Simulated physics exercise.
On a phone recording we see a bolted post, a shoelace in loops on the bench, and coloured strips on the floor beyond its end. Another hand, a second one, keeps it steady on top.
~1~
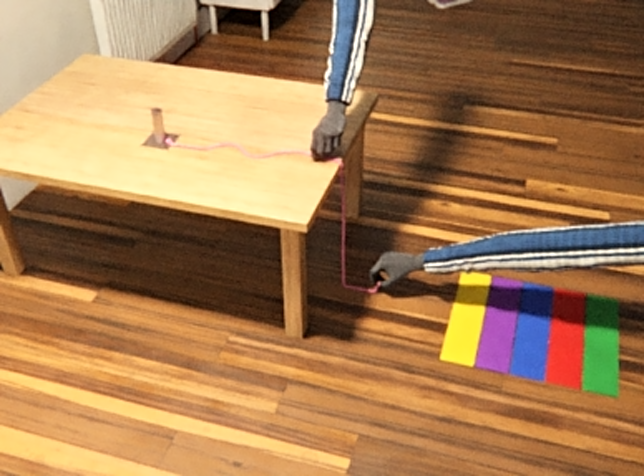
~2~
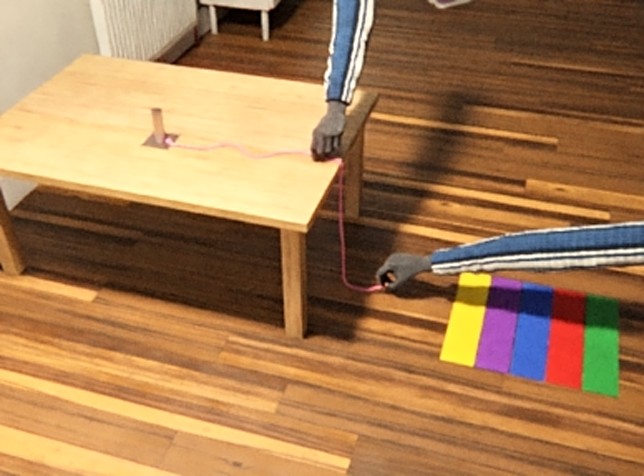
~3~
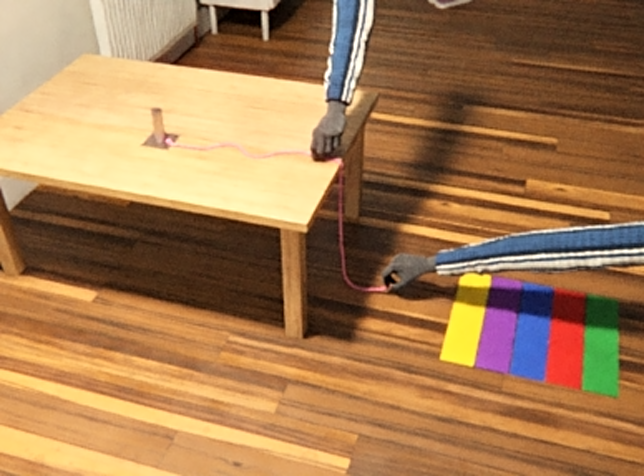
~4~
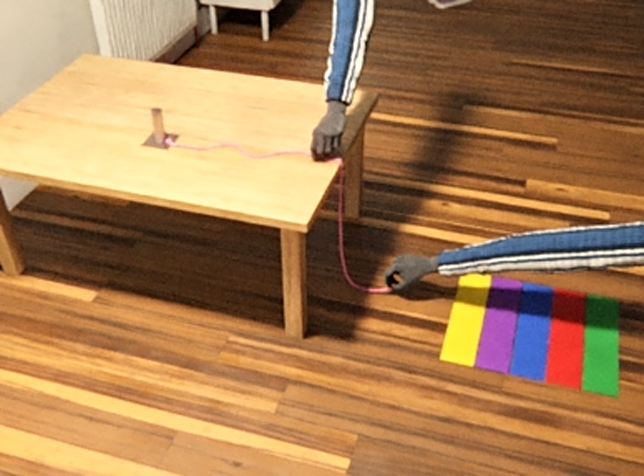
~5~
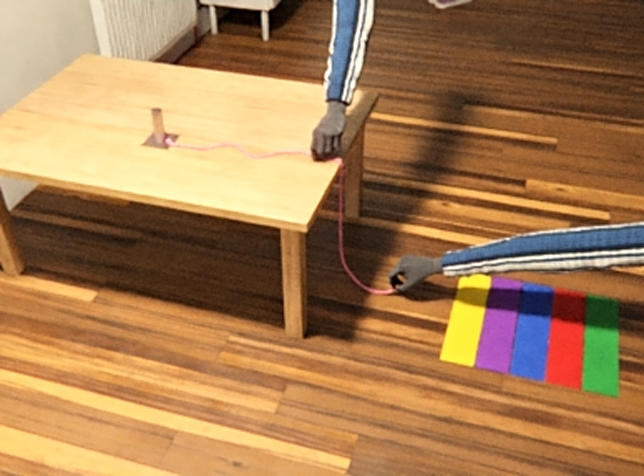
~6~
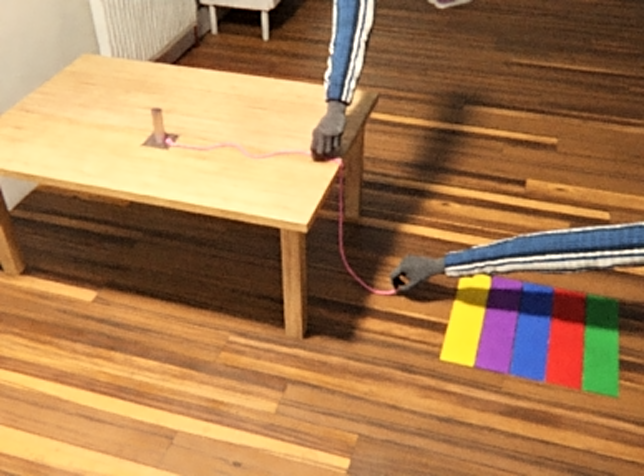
A gloved hand at the lower right, in a blue sleeve with white stripes, draws the end of a thin pink cord slightly to the right, low beside a pale wooden table seen from above in a wood-floored room. Another hand presses the cord at the table's corner, near a small upright peg; yellow, purple, blue, red and green strips lie at right. The hanging cord bows into a wider curve, while the camera stays still.
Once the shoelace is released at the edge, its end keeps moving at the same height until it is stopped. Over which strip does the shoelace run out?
Over the purple strip.
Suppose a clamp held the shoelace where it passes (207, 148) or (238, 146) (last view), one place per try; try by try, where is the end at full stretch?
Try one gives about (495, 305); try two, about (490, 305).
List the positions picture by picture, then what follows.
In the first frame, end (379, 284); yellow (461, 345); purple (495, 352); blue (529, 359); red (565, 367); green (601, 375).
In the second frame, end (387, 285); shoelace through (190, 147) (243, 151) (302, 152) (341, 180) (341, 230) (344, 279).
In the third frame, end (391, 286).
In the fourth frame, end (393, 286); shoelace through (190, 147) (243, 151) (302, 152) (341, 180) (340, 230) (349, 279).
In the fifth frame, end (398, 287).
In the sixth frame, end (400, 288); shoelace through (190, 147) (243, 151) (302, 152) (341, 180) (340, 230) (357, 278).
A little later, end near (436, 295); short of the strips.
Next, end near (476, 302); over yellow.
When it is tight, end near (499, 307); over purple. The purple one.
